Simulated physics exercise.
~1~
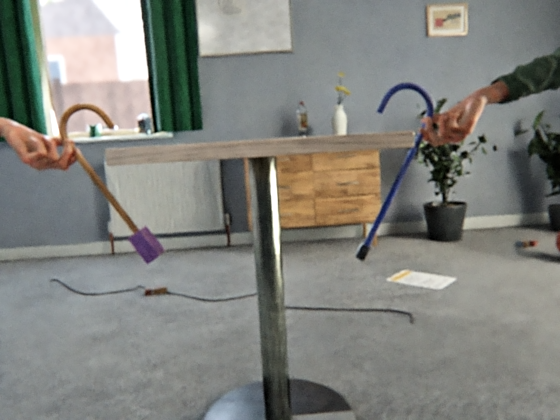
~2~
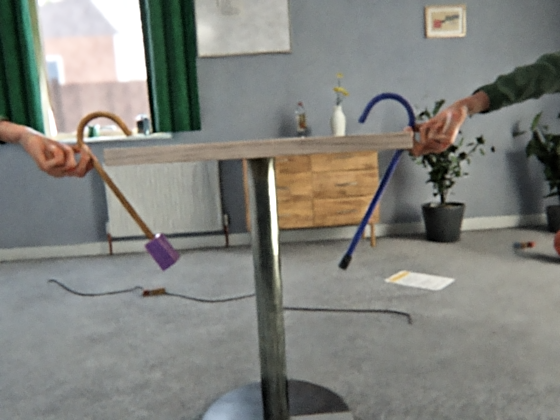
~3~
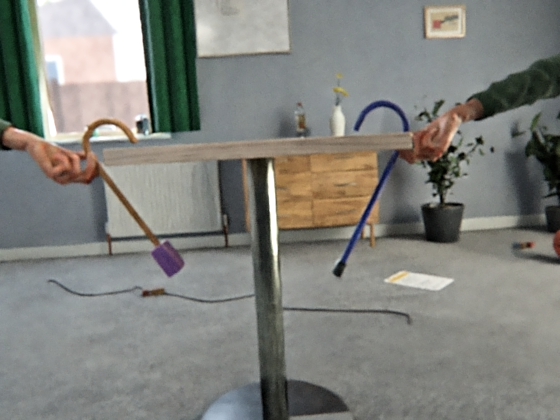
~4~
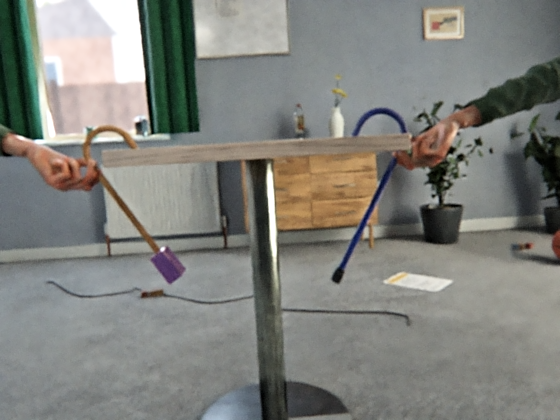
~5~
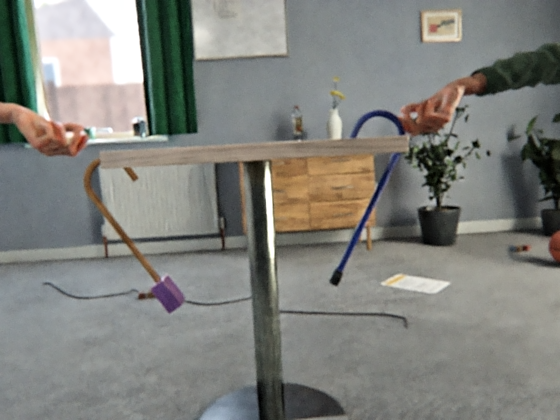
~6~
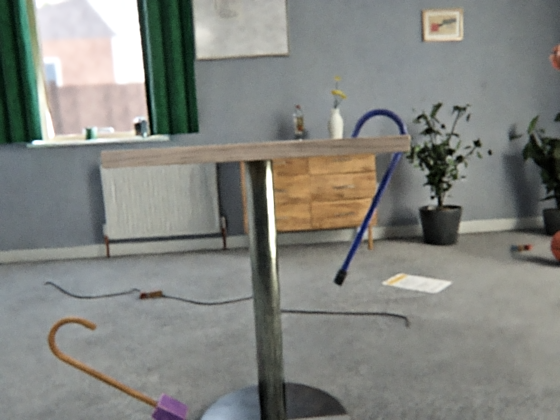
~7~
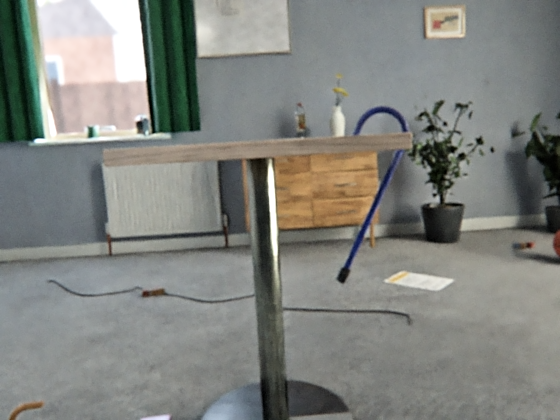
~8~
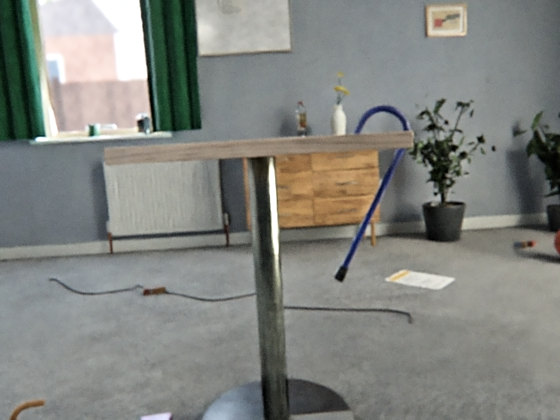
A purple-ended brush slips off the table edge and falls while the blue cane stays hooked.
